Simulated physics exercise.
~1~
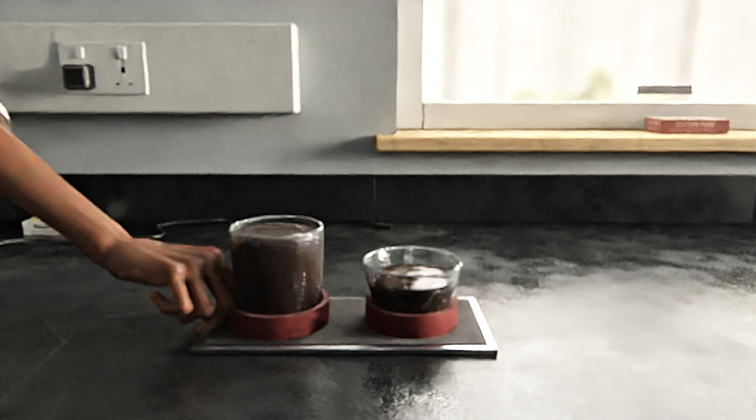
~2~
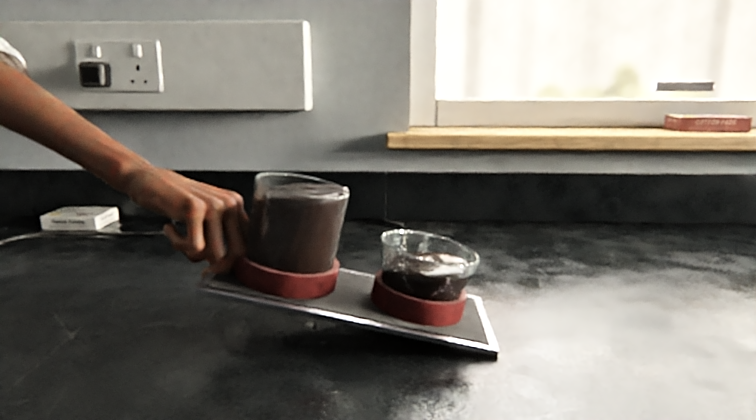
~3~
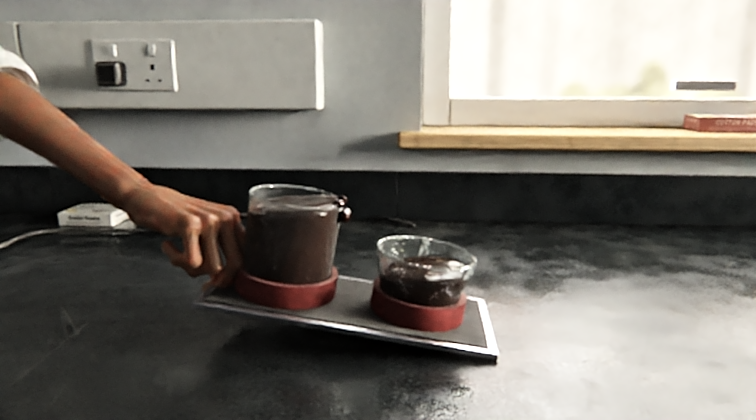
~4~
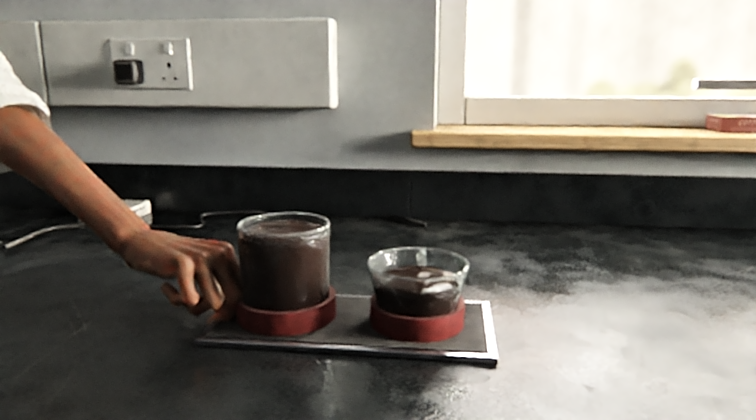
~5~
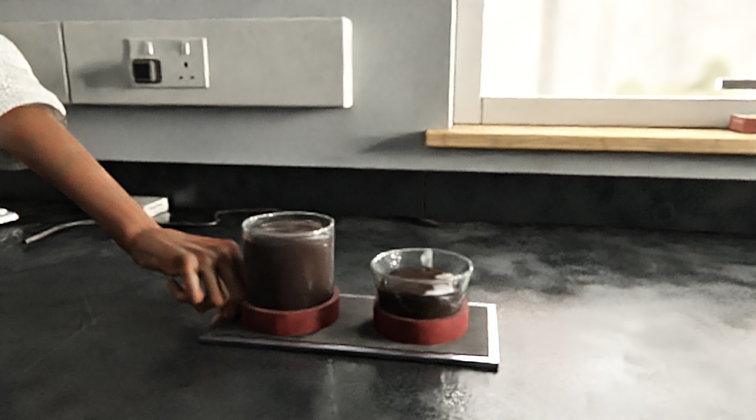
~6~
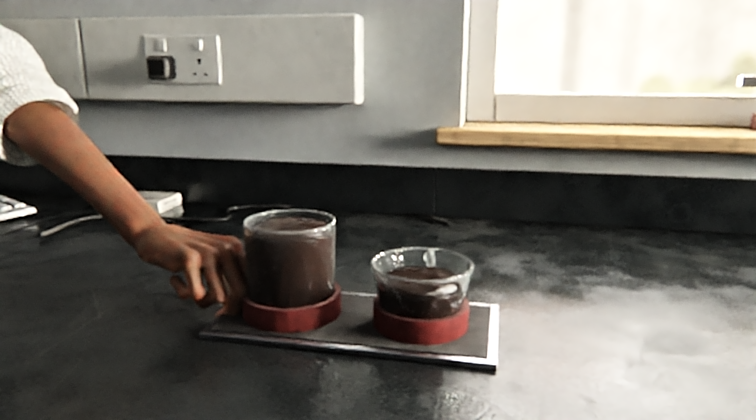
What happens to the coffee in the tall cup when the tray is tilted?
Some of it spills over the right rim of the tall cup, though much of the coffee stays inside.
